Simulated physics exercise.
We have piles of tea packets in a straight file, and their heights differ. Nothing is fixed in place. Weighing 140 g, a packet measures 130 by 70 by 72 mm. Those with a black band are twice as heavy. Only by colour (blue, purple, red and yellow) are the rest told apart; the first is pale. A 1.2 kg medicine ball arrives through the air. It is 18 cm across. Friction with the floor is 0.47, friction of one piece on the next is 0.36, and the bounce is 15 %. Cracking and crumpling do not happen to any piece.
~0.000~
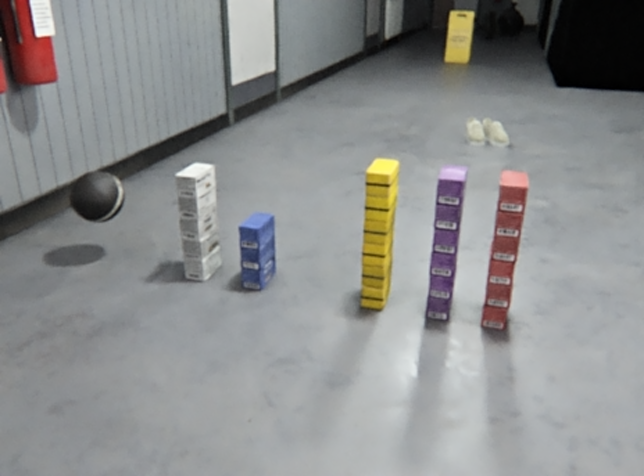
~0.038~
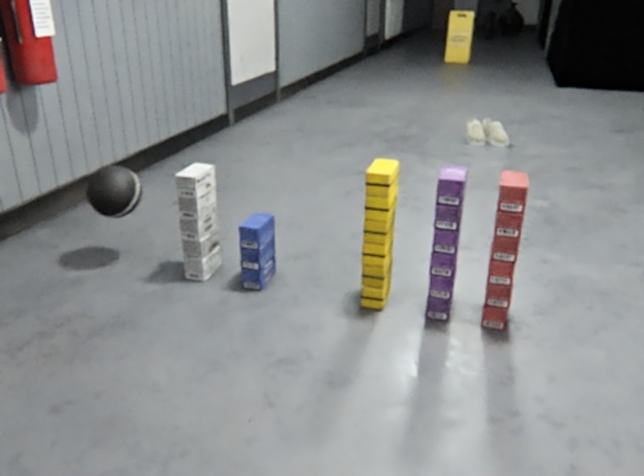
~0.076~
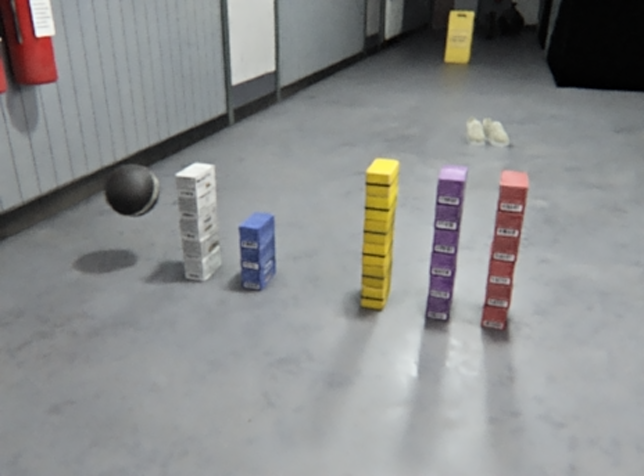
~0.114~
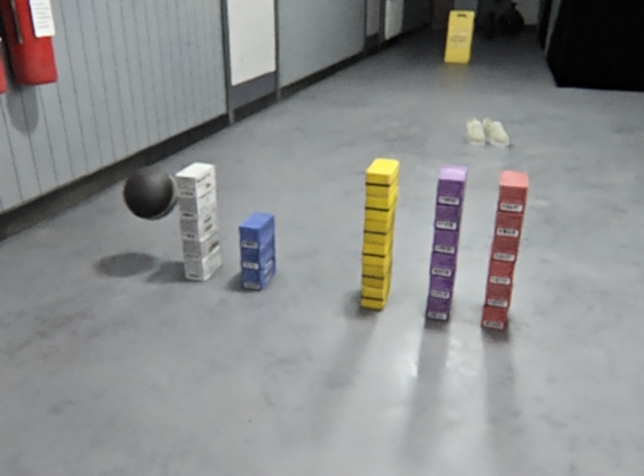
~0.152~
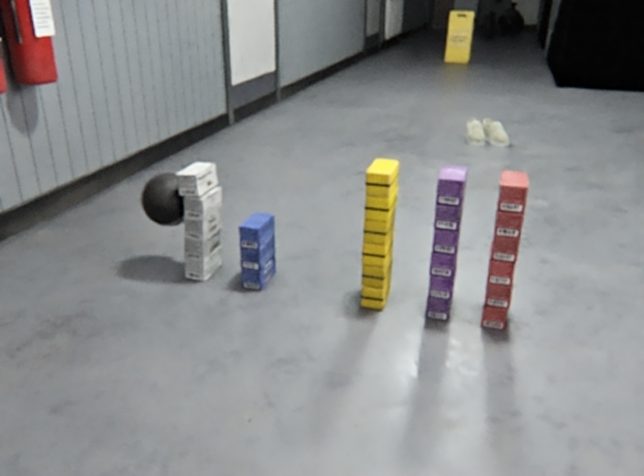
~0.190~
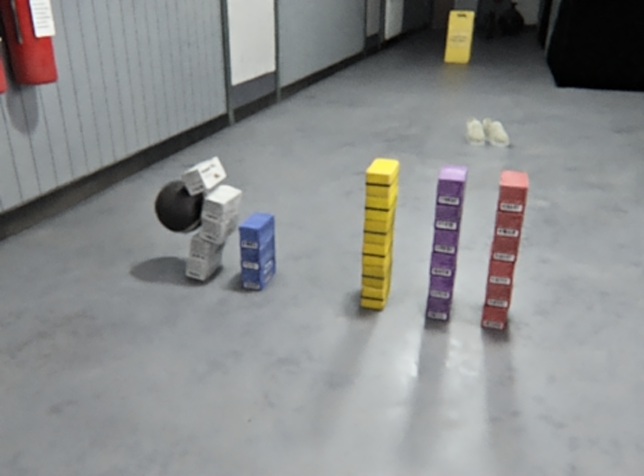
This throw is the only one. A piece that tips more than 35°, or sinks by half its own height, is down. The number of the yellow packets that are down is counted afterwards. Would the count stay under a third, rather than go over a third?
Yes, under a third.
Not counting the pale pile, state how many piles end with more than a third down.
Looks like 1 of them in total.
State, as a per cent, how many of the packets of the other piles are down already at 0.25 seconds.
It's 0 percent at that point.
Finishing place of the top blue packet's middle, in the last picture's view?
Look near (356, 283) in the final frame.
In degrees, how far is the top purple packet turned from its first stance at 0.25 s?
At that moment, roughly 0 degrees.
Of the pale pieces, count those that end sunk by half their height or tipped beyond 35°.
Count: 4 pale pieces.
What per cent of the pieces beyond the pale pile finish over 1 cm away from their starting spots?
That is 15 per cent.
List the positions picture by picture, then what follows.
In the first picture (pixels give the middle of a visible side), ball (98, 197) 28 cm from contact, 2.1 m/s; top yellow packet (378, 185); top blue packet (249, 238); none of the others has stirred.
In the second picture, ball (114, 192) 21 cm from contact, 1.9 m/s; top yellow packet (378, 185).
In the third picture, ball (132, 191) 14 cm from contact, 1.9 m/s; top yellow packet (378, 185).
In the fourth picture, ball (151, 194) 7 cm from contact, 1.9 m/s; top yellow packet (378, 185).
In the fifth picture, ball (169, 200) after contact, 1.6 m/s; top yellow packet (378, 185); none of the others has stirred.
In the sixth picture, ball (182, 207) after contact, 1.2 m/s; top yellow packet (378, 185); top purple packet (449, 192); none of the others has stirred.
After 0.25 s, 1 of the pale pile down; none of the 6 yellow packets down (0 of 21 in all colours); top yellow packet unmoved; top blue packet 7° from how it stood.
After 0.32 s, 4 of the pale pile down; none of the 6 yellow packets down (0 of 21 in all colours); top yellow packet unmoved; top blue packet 24° from how it stood.
After 0.42 s, 4 of the pale pile down; none of the 6 yellow packets down (2 of 21 in all colours); top yellow packet unmoved; top blue packet 49° from how it stood, 8 cm lower.
After 0.60 s, 4 of the pale pile down; none of the 6 yellow packets down (2 of 21 in all colours); top yellow packet unmoved; top blue packet on its side.
In the end (1.4 s), 4 of the pale pile down; none of the 6 yellow packets down (2 of 21 in all colours); top yellow packet unmoved; top blue packet on its side. That is 0 per cent. From the last view, middles, top yellow packet near (383, 178), top blue packet near (355, 283).
